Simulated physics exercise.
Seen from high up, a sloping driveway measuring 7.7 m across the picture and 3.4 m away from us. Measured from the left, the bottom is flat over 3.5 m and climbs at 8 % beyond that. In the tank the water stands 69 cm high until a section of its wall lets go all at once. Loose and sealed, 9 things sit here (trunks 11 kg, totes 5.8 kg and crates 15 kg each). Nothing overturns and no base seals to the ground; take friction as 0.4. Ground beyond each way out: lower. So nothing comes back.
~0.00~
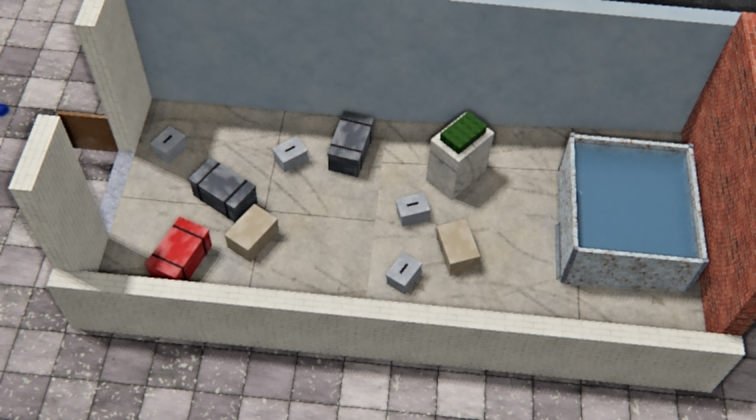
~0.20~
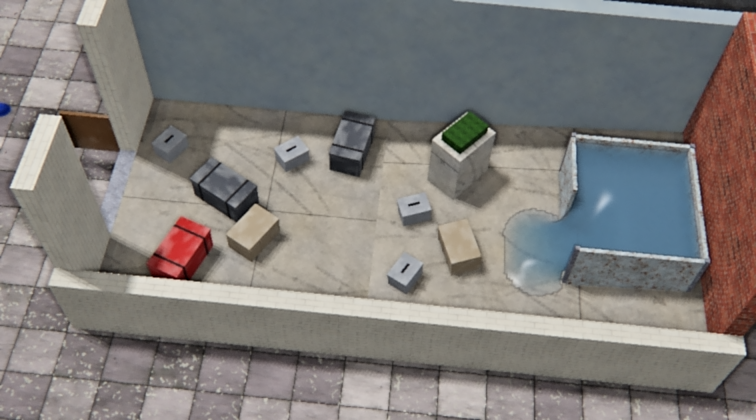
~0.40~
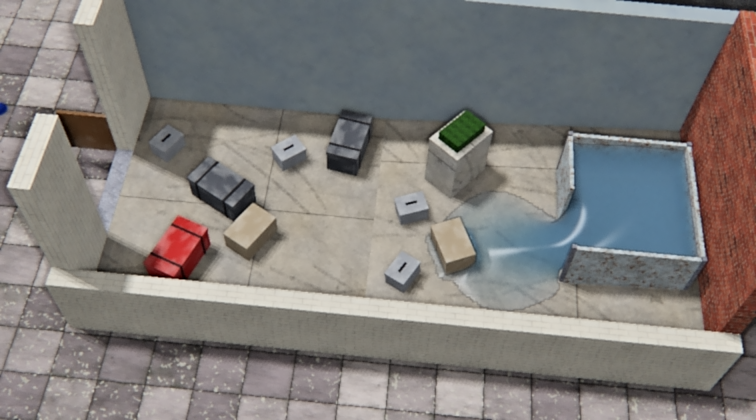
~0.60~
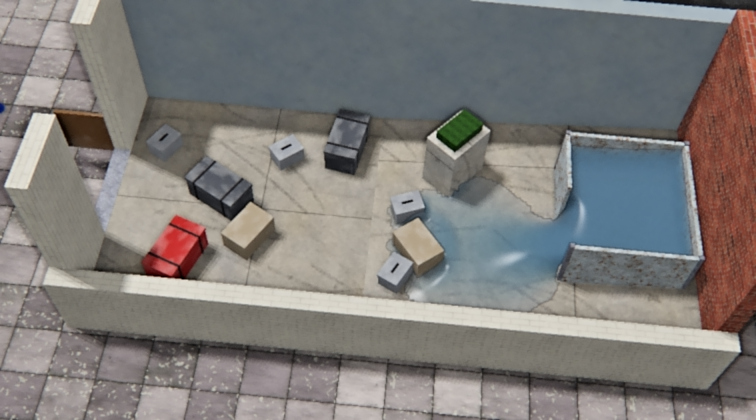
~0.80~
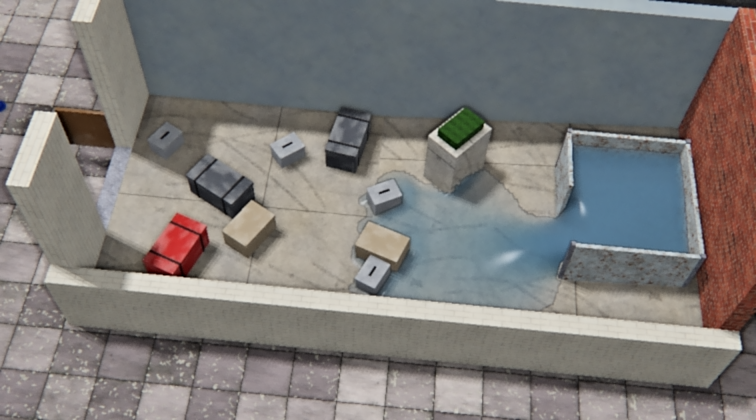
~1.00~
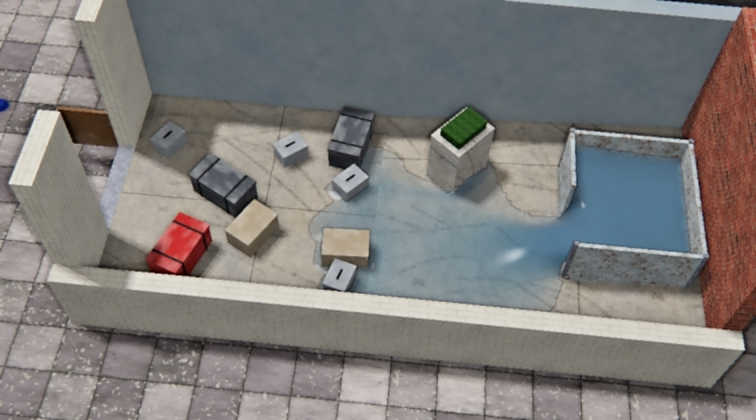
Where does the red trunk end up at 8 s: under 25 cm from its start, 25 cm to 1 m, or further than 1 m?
My guess is it gets taken a long distance.
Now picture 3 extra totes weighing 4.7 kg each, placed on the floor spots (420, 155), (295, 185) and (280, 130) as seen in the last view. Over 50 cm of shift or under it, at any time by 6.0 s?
Well, in turn it's inside that, then beyond that, and finally beyond that.
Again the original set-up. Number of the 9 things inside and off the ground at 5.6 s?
The count is 6.
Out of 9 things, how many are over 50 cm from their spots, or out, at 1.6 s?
I make it 3.
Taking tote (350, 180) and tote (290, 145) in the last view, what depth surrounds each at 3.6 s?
12 and 9 cm.
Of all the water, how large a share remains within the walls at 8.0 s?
Around 64 % of the water.
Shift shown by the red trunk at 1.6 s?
I'd put it at around 5 cm.
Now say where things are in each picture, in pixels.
The first frame shows the red trunk at (177, 246) rests on the ground; water covers 2.5 m2; 0 of 9 have shifted.
The second frame shows the red trunk at (179, 246), on the bottom; water covers 3.3 m2; 0 of 9 have shifted.
The third frame shows the red trunk at (176, 245) rests on the ground; water covers 4.5 m2; 0 of 9 have shifted.
The fourth frame shows the red trunk at (174, 245) rests on the ground; water covers 5.9 m2; 2 of 9 have shifted.
The fifth frame shows the red trunk at (175, 243) rests on the ground; 7.4 m2 under water; 3 of 9 have shifted.
The sixth frame shows the red trunk at (178, 242) rests on the ground; 8.9 m2 under water; 3 of 9 have shifted.
After 1.6 s the red trunk is near (174, 242), 0.0 m from its start, aground; 0 of 9 are out; 1 afloat.
After 3.6 s the red trunk has gone out; 2 of 9 are out; 7 afloat.
After 5.6 s the red trunk has gone out; 2 of 9 are out; 6 afloat.
After 8.0 s the red trunk has gone out; 2 of 9 are out; 6 afloat.
